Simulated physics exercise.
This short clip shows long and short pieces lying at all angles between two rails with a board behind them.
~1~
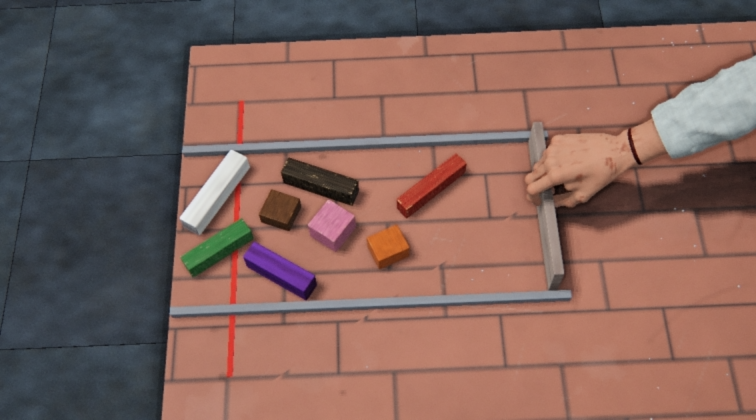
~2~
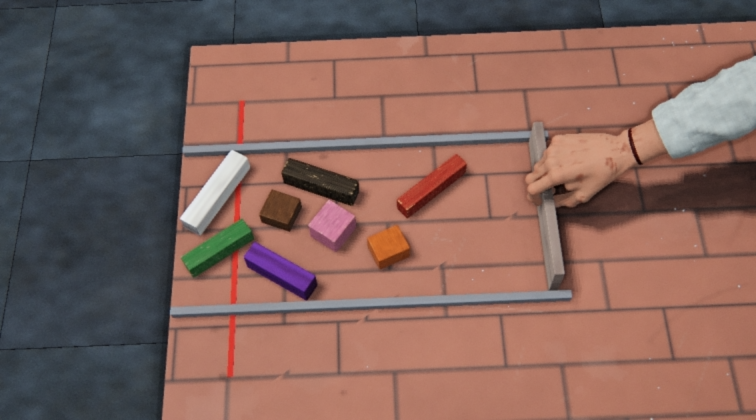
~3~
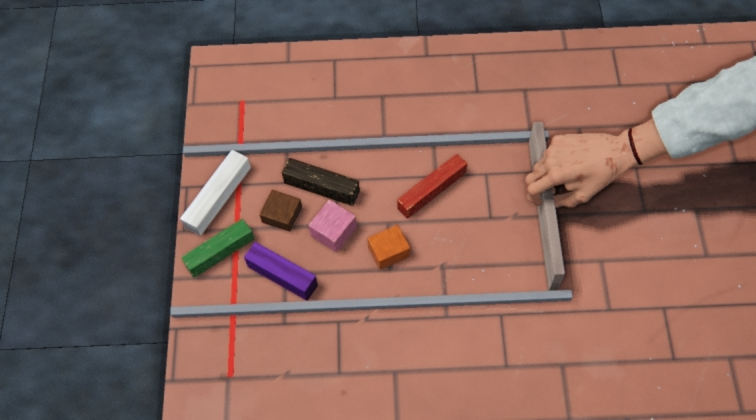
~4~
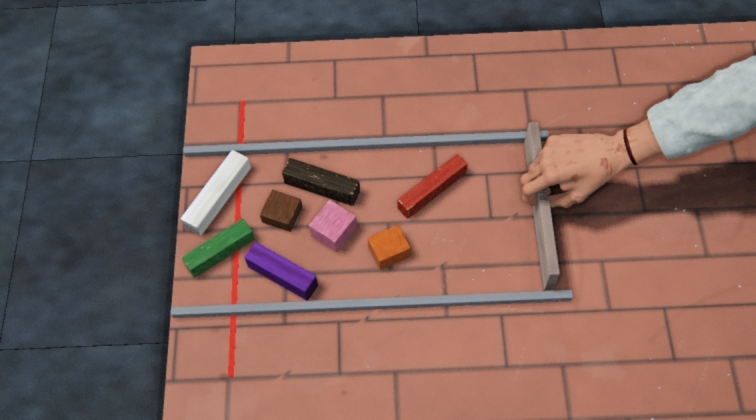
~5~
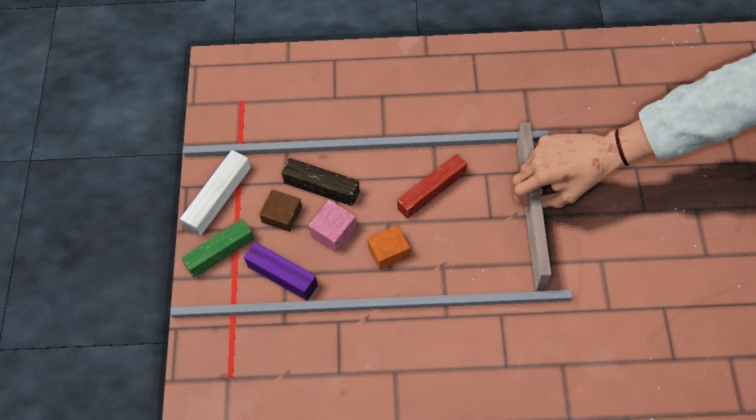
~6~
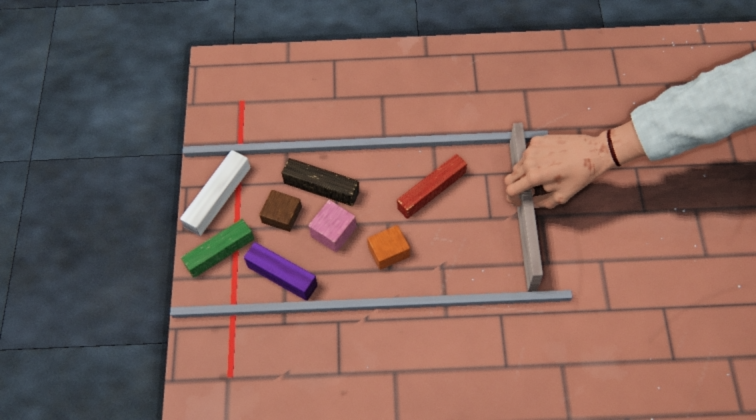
A hand in a pale sleeve slides a grey board slightly left along two parallel rails after holding it still at first, while the loose pieces and the view stay put. The scene is a brick-patterned surface above dark tiles, seen from a high angle. White, green and purple bars lie near a red line at left, with brown, black, pink, orange and red pieces rightward.
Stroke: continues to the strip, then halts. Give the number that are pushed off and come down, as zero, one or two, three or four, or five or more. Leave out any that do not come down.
Lost: One or two.
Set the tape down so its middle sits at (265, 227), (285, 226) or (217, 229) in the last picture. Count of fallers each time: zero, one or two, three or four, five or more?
Taking the three tapes one at a time, the answers are one or two, then no fall at all, then three to four.
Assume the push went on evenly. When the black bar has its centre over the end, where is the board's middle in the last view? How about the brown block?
For the black bar, about (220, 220); for the brown block, about (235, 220).
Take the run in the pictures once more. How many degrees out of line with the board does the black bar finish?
About 40 degrees.
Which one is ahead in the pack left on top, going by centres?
Brown block.
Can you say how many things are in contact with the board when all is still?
Contact count: 3.
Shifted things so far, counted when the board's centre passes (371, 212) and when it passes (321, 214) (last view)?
The counts are 4 and 6.
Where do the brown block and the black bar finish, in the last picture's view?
Near (178, 205) and (190, 181).
A little later, none off yet; white stick at rest near (216, 193); green bar at rest near (218, 248); brown block at rest near (281, 211).
Next, none off yet; white stick moving near (212, 191); green bar at rest near (218, 248); brown block shifted about its own width near (259, 204).
When it is over, the number that fall off is one or two; down, green bar and white stick.
